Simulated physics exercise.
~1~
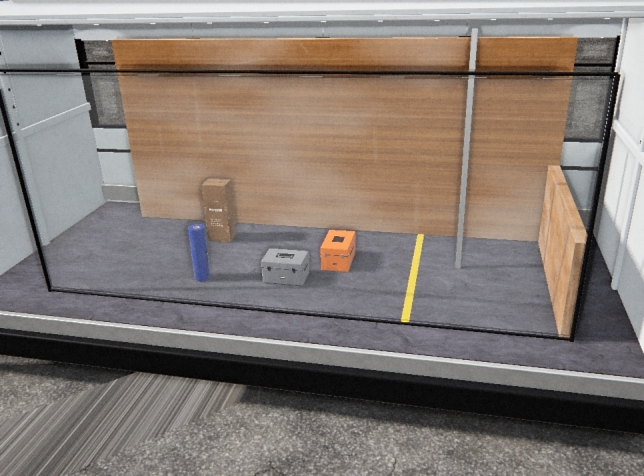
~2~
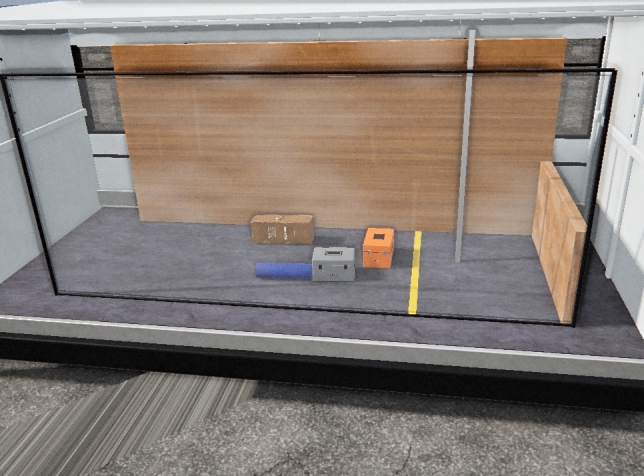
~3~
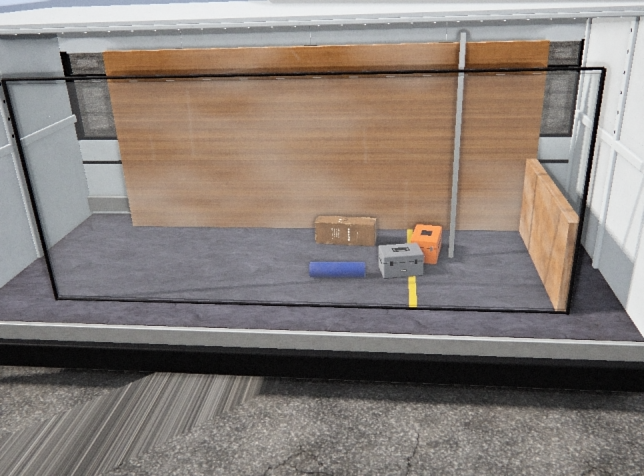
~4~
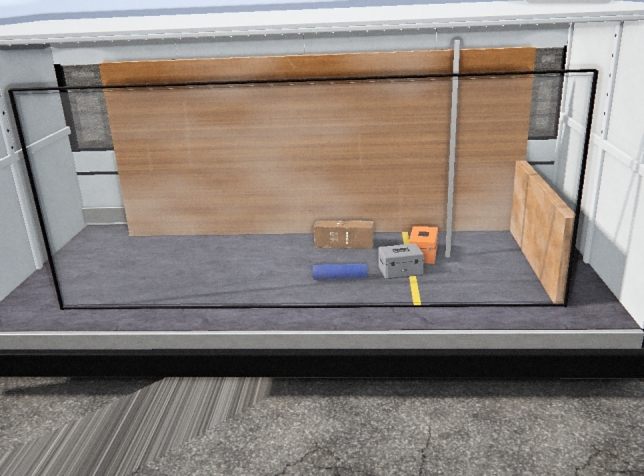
Four loose items stand on the dark floor of an open-sided cargo bay, seen from outside and slightly above, with a wooden back panel, a grey pole and a yellow line toward the right. An upright blue roll and tall brown box are at the left, with a grey toolbox and an orange toolbox nearer the line. The roll and brown box topple onto their sides as everything shifts right. All four keep sliding right, then stop. The orange toolbox rests just past the line, while the grey toolbox, blue roll and brown box stay short of it.
